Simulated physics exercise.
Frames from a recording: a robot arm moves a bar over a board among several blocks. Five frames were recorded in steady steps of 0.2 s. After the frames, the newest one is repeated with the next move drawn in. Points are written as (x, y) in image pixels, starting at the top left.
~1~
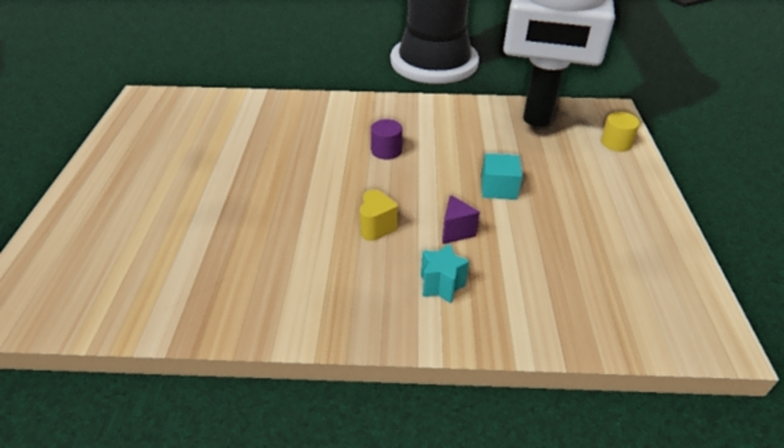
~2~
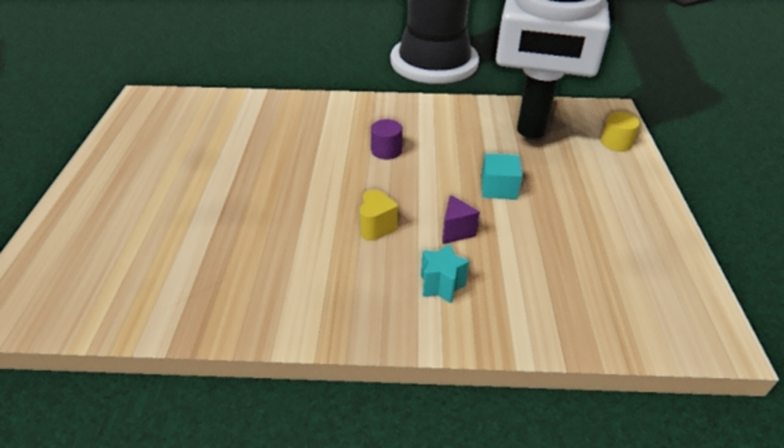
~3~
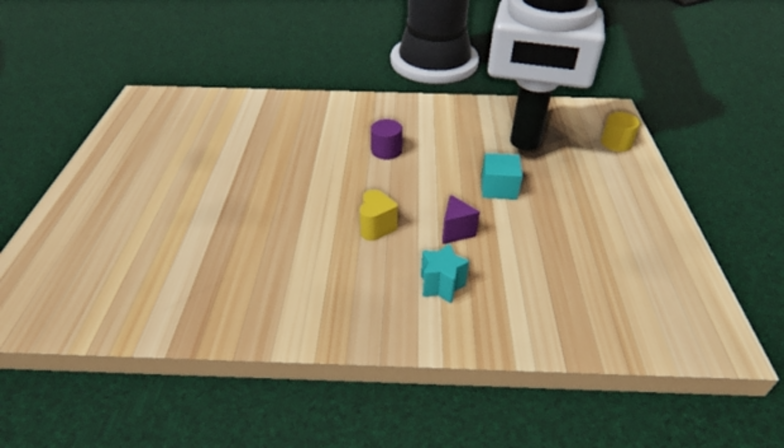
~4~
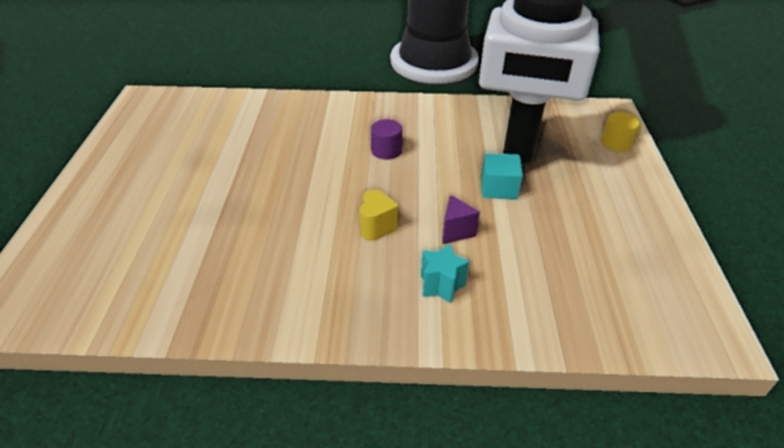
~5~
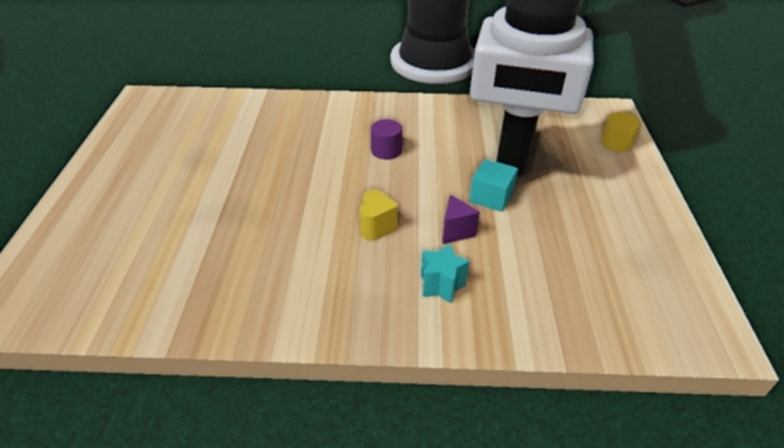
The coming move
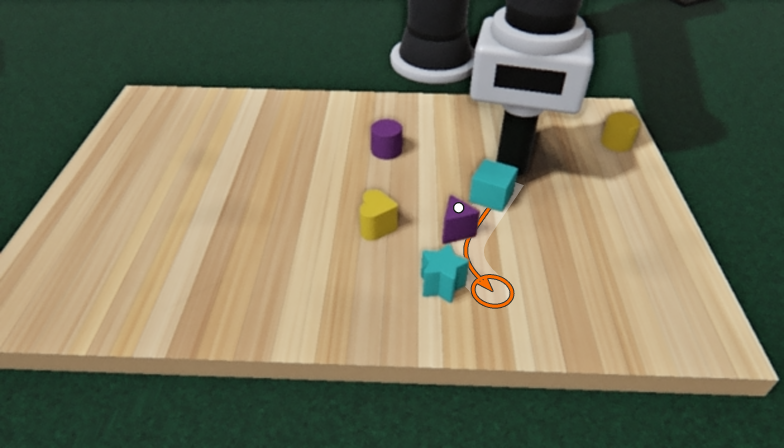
The clip opens on a wooden board holding yellow, purple and turquoise blocks, with a robot arm's dark bar near the far edge. The bar moves toward the viewer and slightly left, reaches the turquoise square block, then nudges it a short way in that direction while the other blocks stay still.
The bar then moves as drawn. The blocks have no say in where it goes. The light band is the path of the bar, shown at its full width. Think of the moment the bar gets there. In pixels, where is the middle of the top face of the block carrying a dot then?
At the end it should sit near (398, 240).
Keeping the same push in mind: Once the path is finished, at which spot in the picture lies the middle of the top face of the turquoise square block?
Final place: (430, 231).
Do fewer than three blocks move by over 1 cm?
It seems so.
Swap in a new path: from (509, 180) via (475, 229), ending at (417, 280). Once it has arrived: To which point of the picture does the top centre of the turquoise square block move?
Its top face will be centred at roughly (375, 253).
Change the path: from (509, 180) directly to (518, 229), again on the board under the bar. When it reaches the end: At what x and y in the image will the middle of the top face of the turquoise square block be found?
The centre of its top will be at (484, 190).
Path on the board, from (509, 180) through (487, 211) and (466, 247) to (493, 291); the dot is on the purple triangular piece.
What follows on the original path. One third of the way, bar (489, 198); purple triangular piece (444, 217); turquoise square block (463, 200), turned 30° clockwise.
Two thirds of the way, bar (468, 235); purple triangular piece (400, 239), turned 40° clockwise; turquoise square block (432, 230), turned 55° clockwise.
At the end, bar (495, 278); turquoise star-shaped block in place; purple triangular piece (398, 240), turned 40° clockwise; turquoise square block (430, 231), turned 55° clockwise.
